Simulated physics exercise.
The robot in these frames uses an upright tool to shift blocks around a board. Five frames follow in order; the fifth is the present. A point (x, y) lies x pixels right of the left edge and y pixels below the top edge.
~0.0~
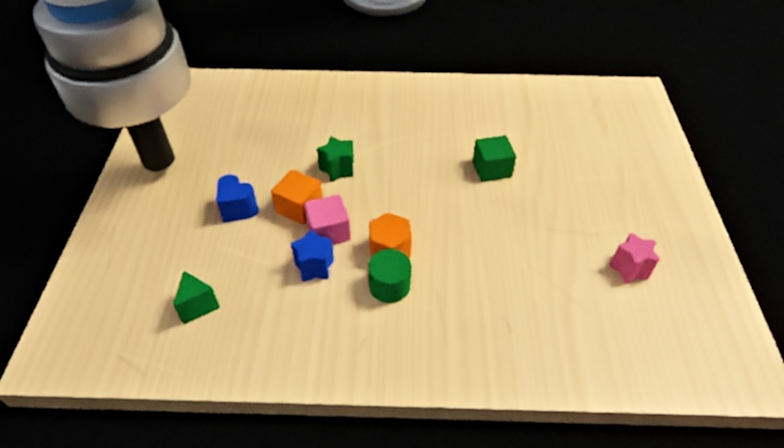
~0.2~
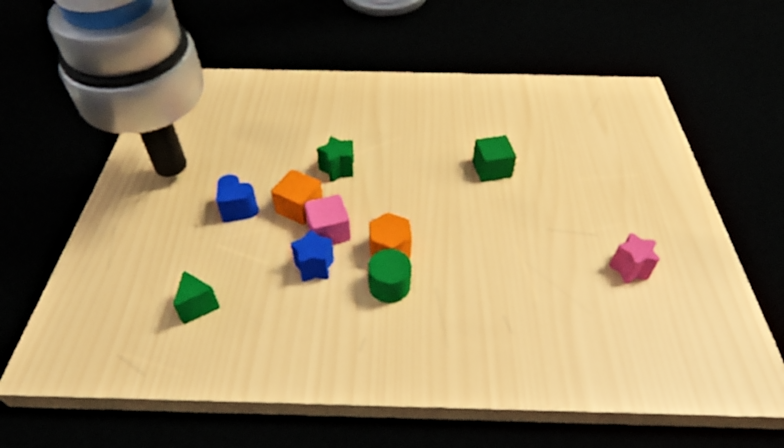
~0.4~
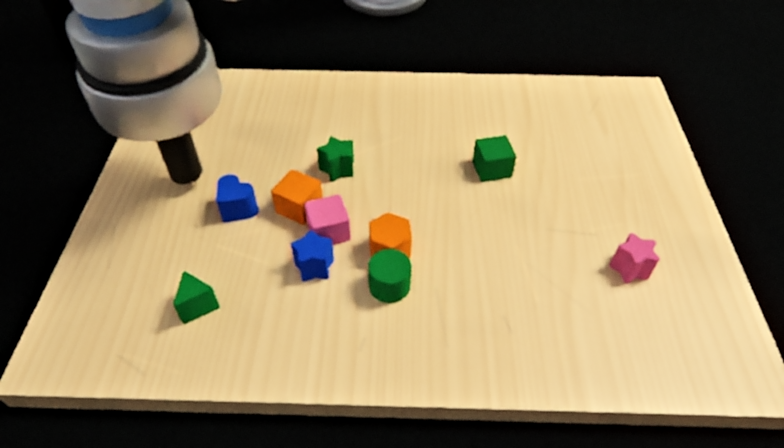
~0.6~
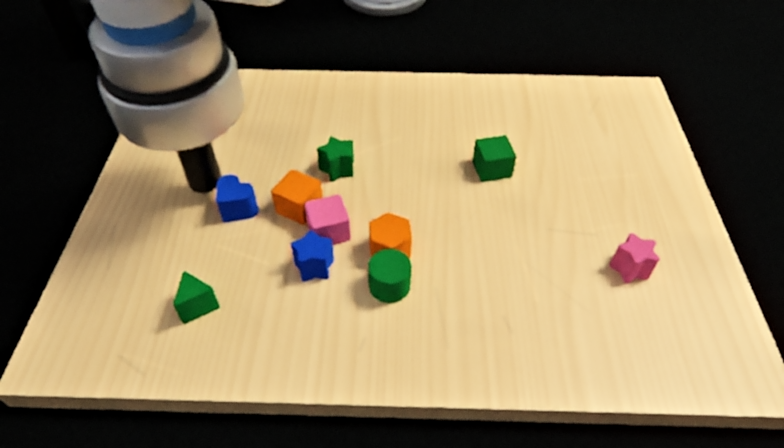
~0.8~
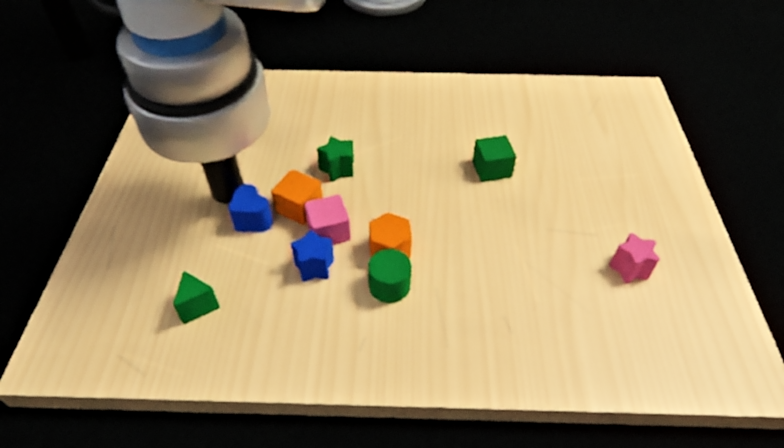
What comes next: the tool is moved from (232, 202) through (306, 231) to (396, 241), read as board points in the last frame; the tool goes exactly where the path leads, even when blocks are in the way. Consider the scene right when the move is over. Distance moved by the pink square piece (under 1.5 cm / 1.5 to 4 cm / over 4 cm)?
The answer will be the long band, over 4 cm.
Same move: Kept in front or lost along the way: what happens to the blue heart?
My prediction: No longer in front.
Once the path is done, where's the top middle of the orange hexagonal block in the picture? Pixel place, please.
I predict (470, 247).
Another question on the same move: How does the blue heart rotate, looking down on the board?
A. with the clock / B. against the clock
My answer is option A.
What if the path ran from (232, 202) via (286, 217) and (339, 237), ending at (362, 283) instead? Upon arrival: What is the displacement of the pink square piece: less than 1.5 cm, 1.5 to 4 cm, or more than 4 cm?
It moves more than 4 cm.
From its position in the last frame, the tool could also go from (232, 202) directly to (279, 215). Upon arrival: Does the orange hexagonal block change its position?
That would be a no.
What follows on the original path. One third of the way, tool at (279, 213); blue heart at (278, 228), turned 75° clockwise; orange square piece at (305, 183); pink square piece at (330, 211).
Two thirds of the way, tool at (336, 227); blue heart at (283, 234), turned 100° clockwise; orange square piece at (310, 181); pink square piece at (373, 217), turned 20° clockwise; orange hexagonal block at (413, 233).
At the end, tool at (396, 231); blue heart at (283, 234), turned 100° clockwise; orange square piece at (310, 181); pink square piece at (433, 225), turned 30° clockwise; orange hexagonal block at (470, 247), turned 20° clockwise.
